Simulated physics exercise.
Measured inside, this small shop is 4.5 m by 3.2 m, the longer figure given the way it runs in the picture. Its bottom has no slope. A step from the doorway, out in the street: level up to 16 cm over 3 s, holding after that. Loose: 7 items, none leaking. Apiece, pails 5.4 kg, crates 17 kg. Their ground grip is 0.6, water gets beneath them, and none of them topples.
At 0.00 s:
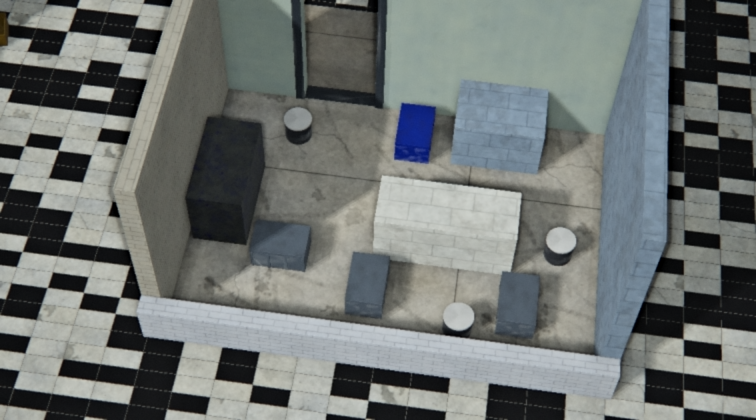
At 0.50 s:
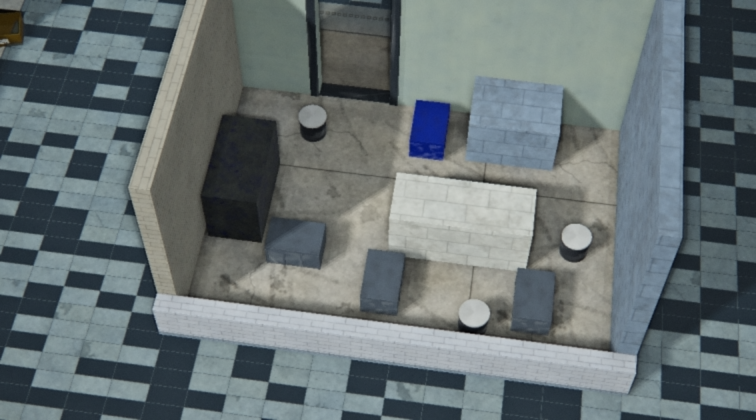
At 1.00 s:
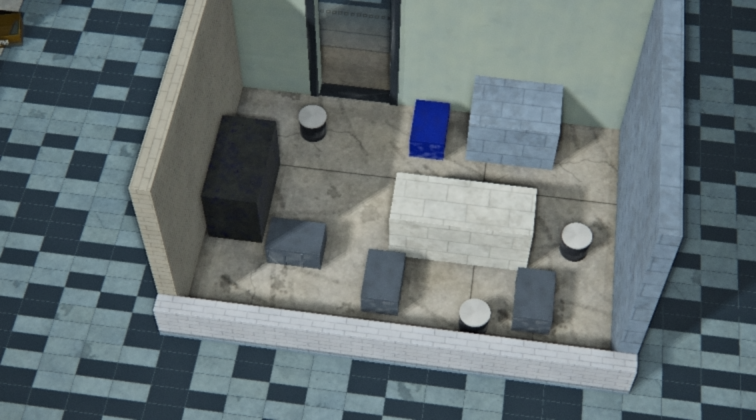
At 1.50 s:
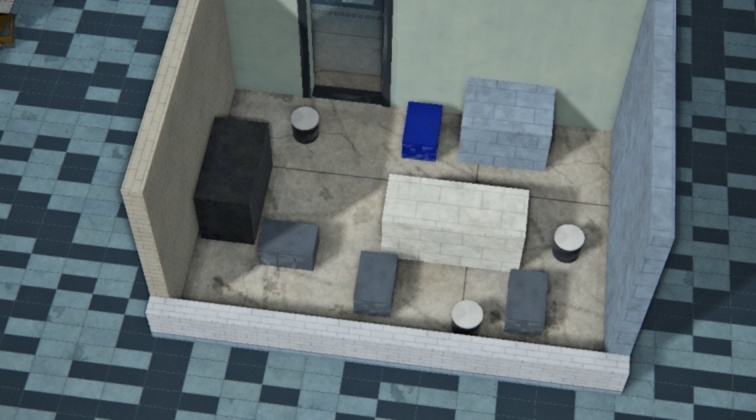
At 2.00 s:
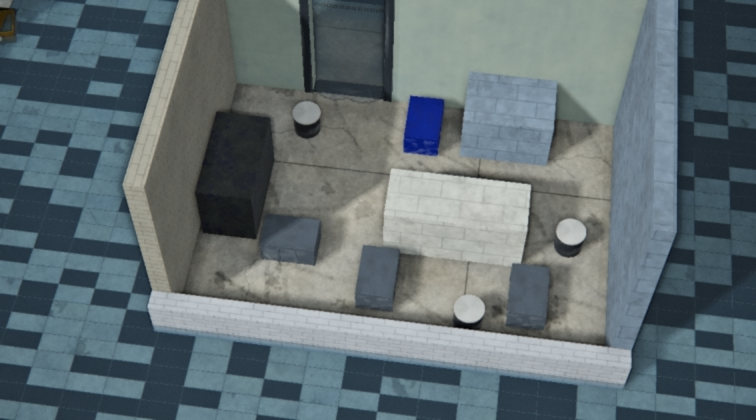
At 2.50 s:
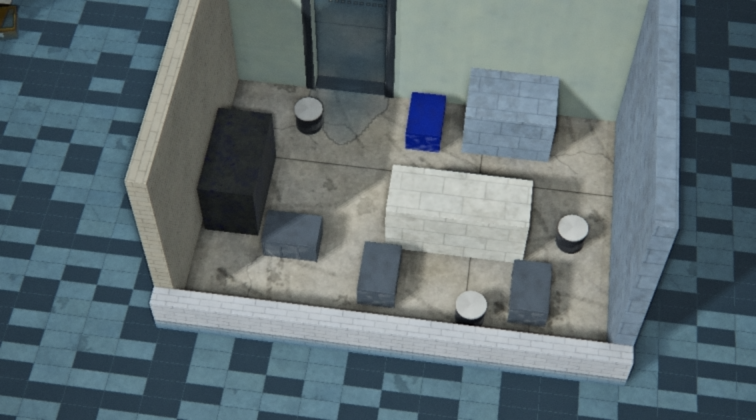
A small walled shop with an open top is seen from high above, standing on a black-and-white checkered street with its doorway in the pale green back wall. A blue crate sits beside a grey-blue block at the back, with a black block left, a white one centrally, and smaller grey blocks and drums around. The street turns bluish under water, which then creeps through the doorway, while the objects stay still and the camera shifts slightly.
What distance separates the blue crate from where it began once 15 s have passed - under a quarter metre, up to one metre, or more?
The gap is under a quarter metre.
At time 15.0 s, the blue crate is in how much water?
About 5 cm.
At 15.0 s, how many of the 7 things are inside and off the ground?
6.
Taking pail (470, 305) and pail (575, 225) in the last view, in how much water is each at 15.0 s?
Roughly 10 and 10 cm.
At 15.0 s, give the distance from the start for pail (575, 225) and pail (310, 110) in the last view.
100 cm, 80 cm.
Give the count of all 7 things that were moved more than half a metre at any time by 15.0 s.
The total is 6.
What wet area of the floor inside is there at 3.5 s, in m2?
My estimate is roughly 2.5 m2.
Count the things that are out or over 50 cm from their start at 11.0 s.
Count then: 2.
After 3.5 s the blue crate is near (426, 114), 0.0 m from its start, aground; 0 afloat.
After 6.8 s the blue crate is near (426, 114), 0.0 m from its start, aground; 1 afloat.
After 11.0 s the blue crate is near (426, 114), 0.0 m from its start, aground; 2 afloat.
After 15.0 s the blue crate is near (426, 114), 0.0 m from its start, aground; 6 afloat.
